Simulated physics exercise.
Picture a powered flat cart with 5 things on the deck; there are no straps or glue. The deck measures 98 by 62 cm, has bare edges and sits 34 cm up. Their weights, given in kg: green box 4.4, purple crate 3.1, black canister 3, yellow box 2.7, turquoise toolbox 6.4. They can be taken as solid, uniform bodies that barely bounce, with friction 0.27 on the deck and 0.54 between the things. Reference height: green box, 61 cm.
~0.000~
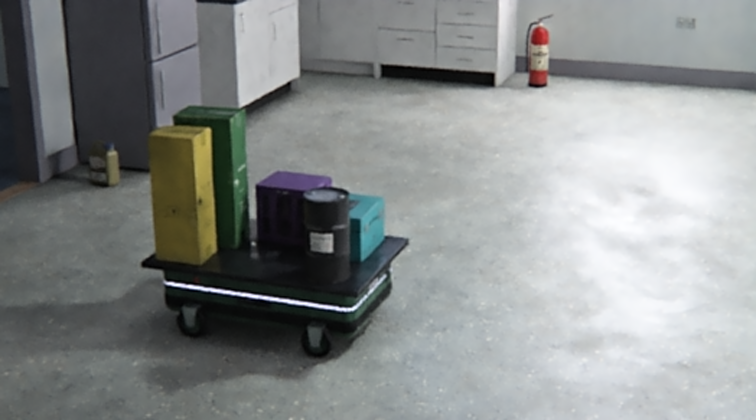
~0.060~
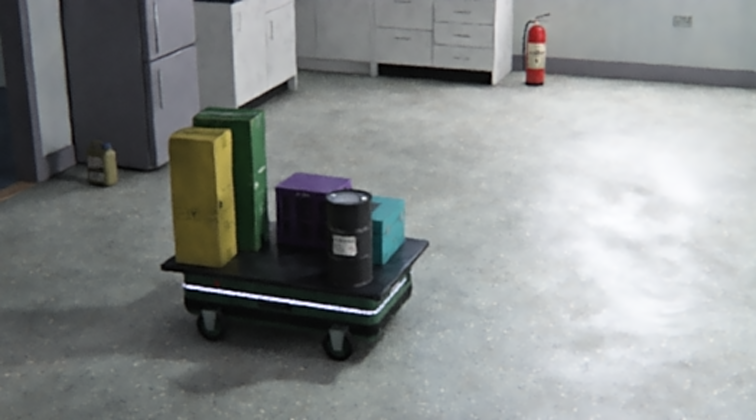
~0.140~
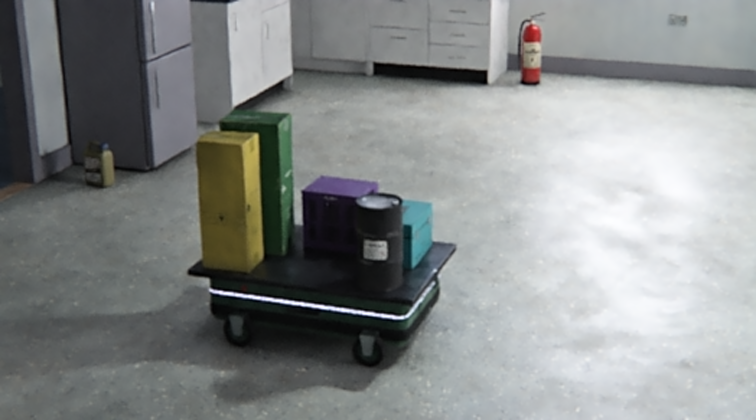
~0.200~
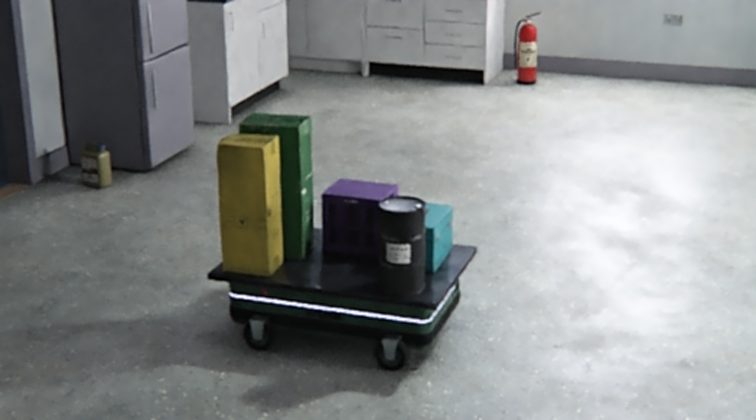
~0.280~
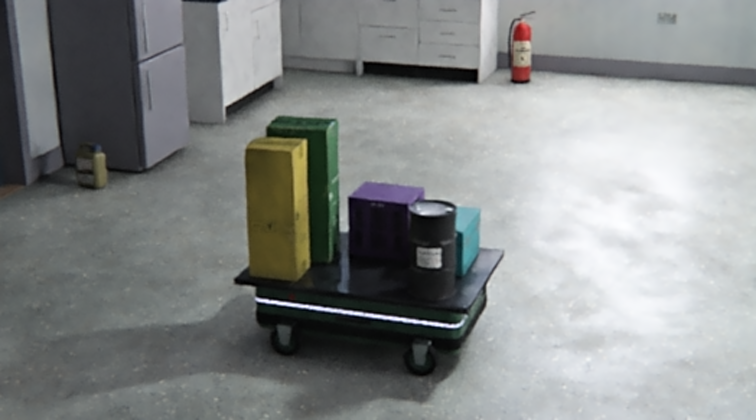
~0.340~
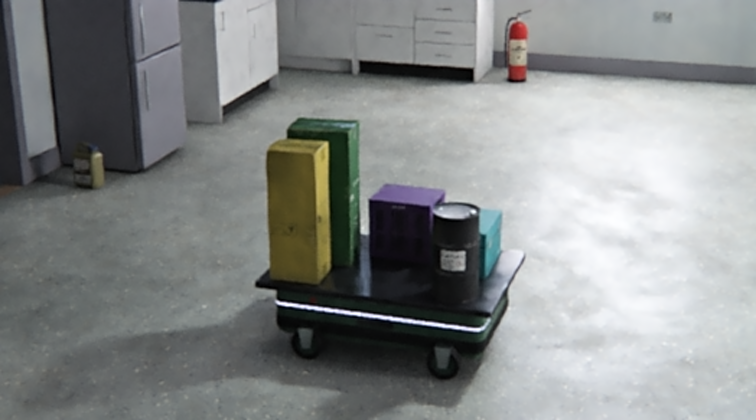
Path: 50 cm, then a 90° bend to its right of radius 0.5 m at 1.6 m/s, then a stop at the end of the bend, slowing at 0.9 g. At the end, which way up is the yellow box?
It weathers the ride.
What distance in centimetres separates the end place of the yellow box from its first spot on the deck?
I'd put it at about 26 centimetres.
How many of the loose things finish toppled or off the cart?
So, 4 in all.
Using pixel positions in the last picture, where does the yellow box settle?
Around pixel (424, 290).
Around 0.54 s, cart 86 cm along, turned 25°; turquoise toolbox now off the cart; yellow box shifted 3 cm near (357, 218); black canister shifted 26 cm.
Around 0.84 s, cart 134 cm along, turned 79°; purple crate and black canister now off the cart; yellow box shifted 10 cm near (411, 238); green box shifted 20 cm.
Around 0.94 s, cart 150 cm along, turned 89°; yellow box shifted 15 cm near (421, 248); green box shifted 31 cm.
Around 1.24 s, cart 173 cm along, turned 90°, stopped; green box now off the cart; yellow box shifted 23 cm near (423, 280).
Finally (1.8 s), off the cart and tipped over, green box and black canister; off the cart but upright, purple crate and turquoise toolbox; not toppled but over 10 cm from the start, yellow box. In the last view, yellow box near (424, 290).
